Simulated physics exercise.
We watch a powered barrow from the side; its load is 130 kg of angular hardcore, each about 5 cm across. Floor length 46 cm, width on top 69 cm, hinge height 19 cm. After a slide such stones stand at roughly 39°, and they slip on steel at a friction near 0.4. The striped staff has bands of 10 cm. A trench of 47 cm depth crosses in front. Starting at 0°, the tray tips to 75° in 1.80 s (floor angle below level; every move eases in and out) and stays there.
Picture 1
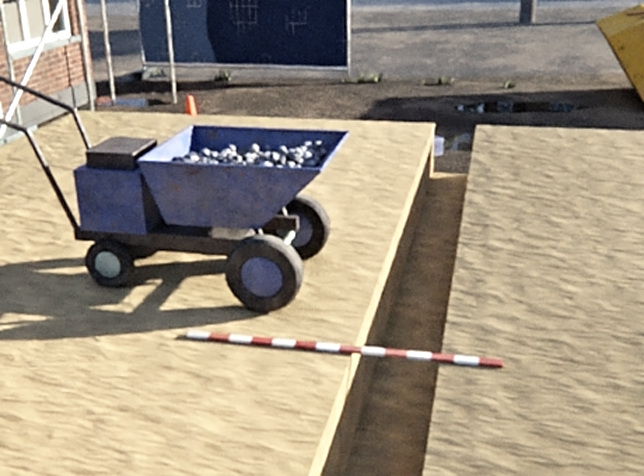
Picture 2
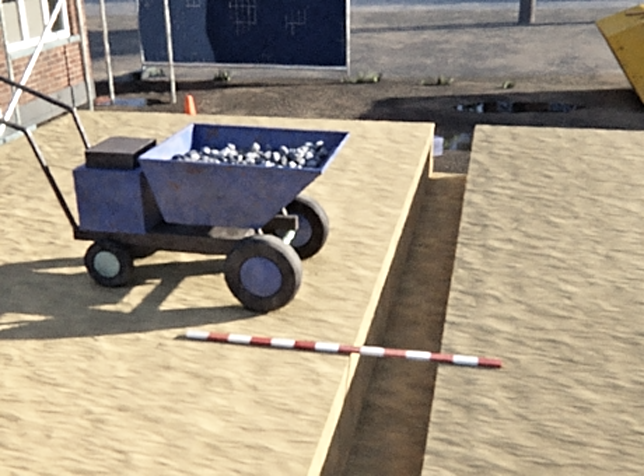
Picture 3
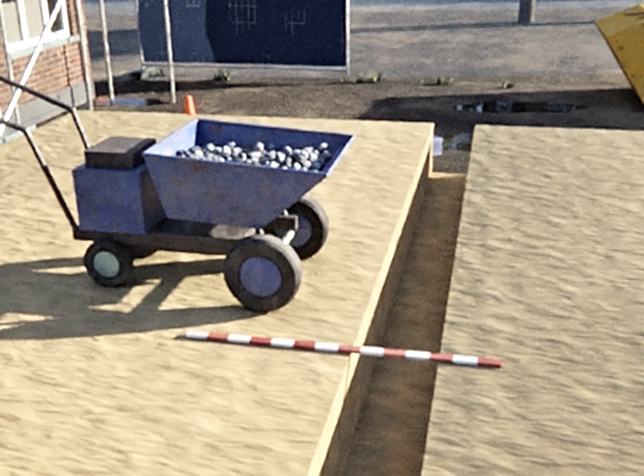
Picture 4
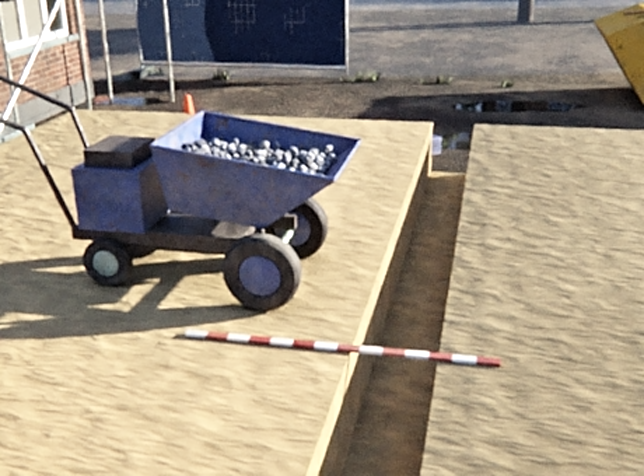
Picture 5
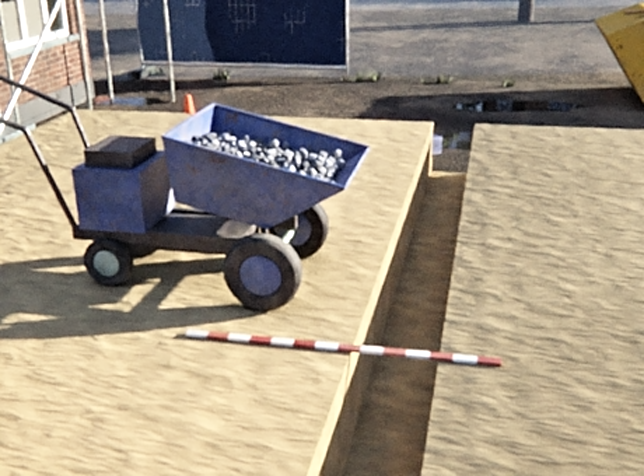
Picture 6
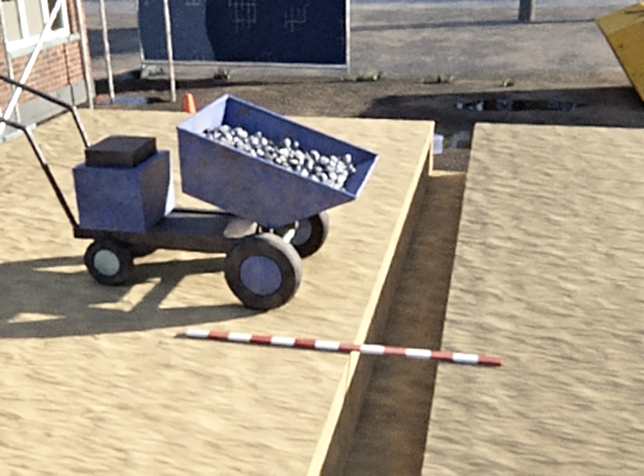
The blue tray of a small four-wheeled barrow, loaded with grey stones, tilted gradually forward to the right, its back end rising, while the barrow stood still beside a trench and a red-and-white striped staff.
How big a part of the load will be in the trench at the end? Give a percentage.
Close to 100 in a hundred.
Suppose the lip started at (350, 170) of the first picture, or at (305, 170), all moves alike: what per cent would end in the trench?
First some 65, then 100 per cent.
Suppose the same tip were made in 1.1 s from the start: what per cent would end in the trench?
In that case some 100 per cent.
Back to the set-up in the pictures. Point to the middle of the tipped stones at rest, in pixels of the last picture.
Around (417, 358).
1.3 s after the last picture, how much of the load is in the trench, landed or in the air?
Some 50 per cent.
Then, 0.8 s after the last picture the floor is at 63°, 100 % in the tray; the foremost stones are at (395, 256).
Then, 1.3 s after the last picture the floor is at 75°, 49 % in the tray, 51 % in the trench; the foremost stones are at (445, 320).
Then, 1.6 s after the last picture the floor is at 75°, 12 % in the tray, 87 % in the trench; the foremost stones are at (455, 321).
Then, 3.6 s after the last picture the floor is at 75°, 0 % in the tray, 100 % in the trench; the foremost stones are at (456, 321).
